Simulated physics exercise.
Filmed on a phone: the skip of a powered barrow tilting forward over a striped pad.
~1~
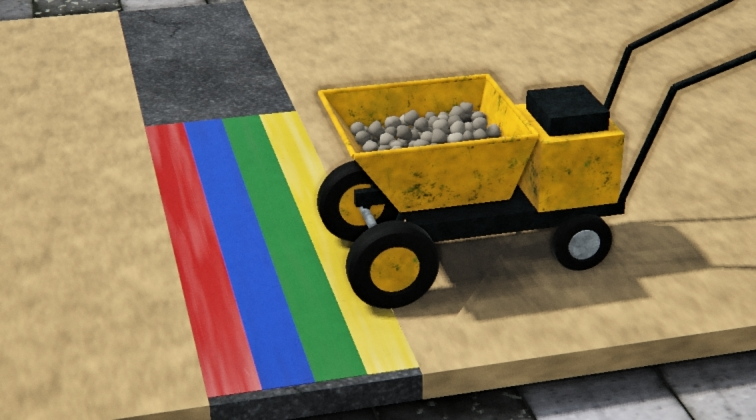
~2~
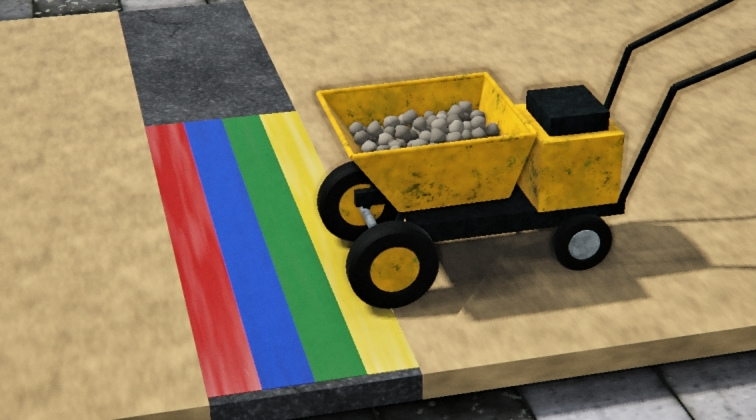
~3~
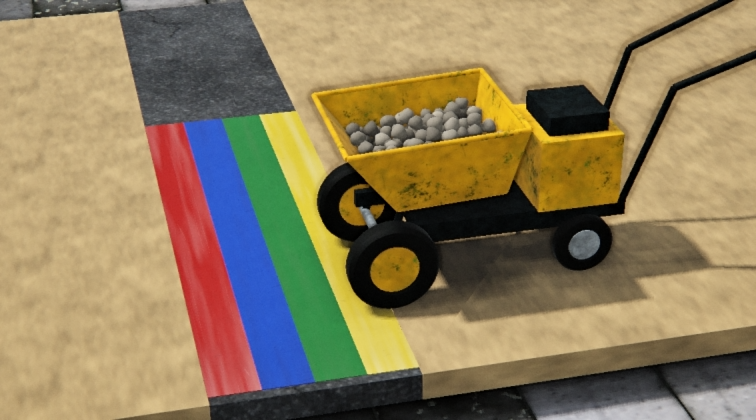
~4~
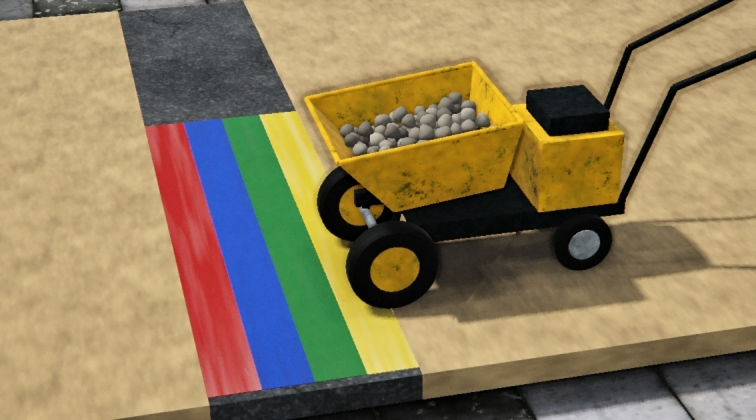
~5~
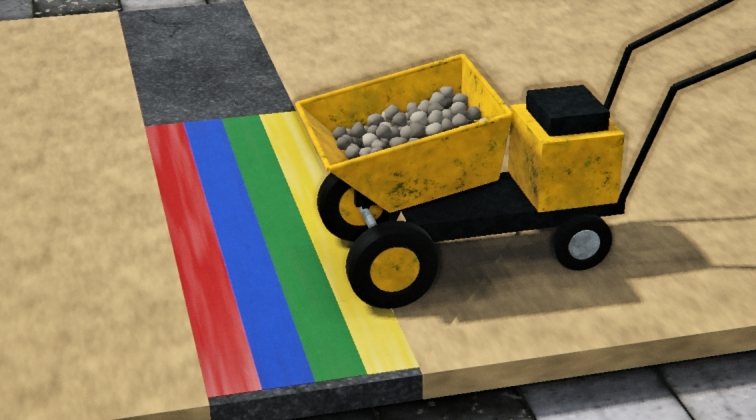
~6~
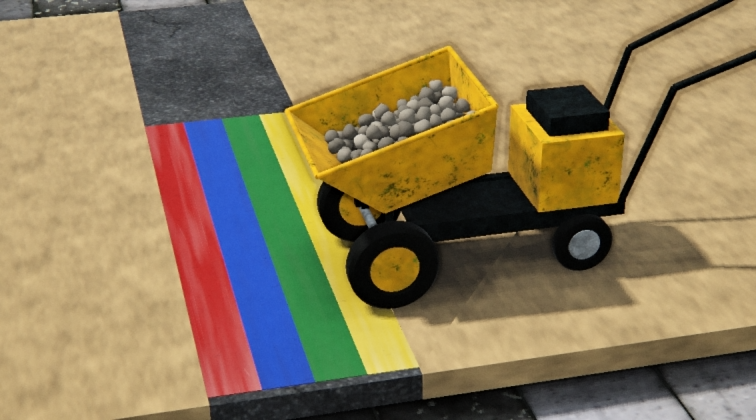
The yellow skip of a small powered barrow, heaped with grey rounded pebbles, starts level and tilts gradually forward to the left, seen from slightly above on a sandy-coloured slab with grey paving at its edges. Red, blue, green and yellow stripes run left to right across a pad beside the black-tyred front wheels. The skip's rear lifts away from the yellow housing while the pebbles shift slightly, and the wheels, black handles and camera stay still.
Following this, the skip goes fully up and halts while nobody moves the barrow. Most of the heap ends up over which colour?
It ends up mostly over red.
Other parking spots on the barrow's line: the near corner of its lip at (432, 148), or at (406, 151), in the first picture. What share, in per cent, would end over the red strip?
10 % and 20 %.
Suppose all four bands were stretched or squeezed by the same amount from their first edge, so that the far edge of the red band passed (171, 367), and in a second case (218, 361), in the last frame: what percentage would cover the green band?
Shares in turn: 0 %; 0 %.
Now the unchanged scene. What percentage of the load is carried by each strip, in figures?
In per cent, approximately: Yellow 0, green 0, blue 10, red 40.
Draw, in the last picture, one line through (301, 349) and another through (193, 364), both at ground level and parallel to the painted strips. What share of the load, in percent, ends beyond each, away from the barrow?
First 70 in a hundred, second 20 in a hundred.
Soon, skip tipped steeply; all in the skip.
A while on, skip tipped right over; most in the skip; a stray few over the blue strip; a small part over the red strip; a stray few off the paint.
Towards the end, skip tipped right over; about a third in the skip; a small part over the blue strip; about a third over the red strip; about a quarter off the paint.
Finally, skip tipped right over; about a quarter in the skip; none over the yellow strip; none over the green strip; a small part over the blue strip; about a third over the red strip; about a quarter off the paint.
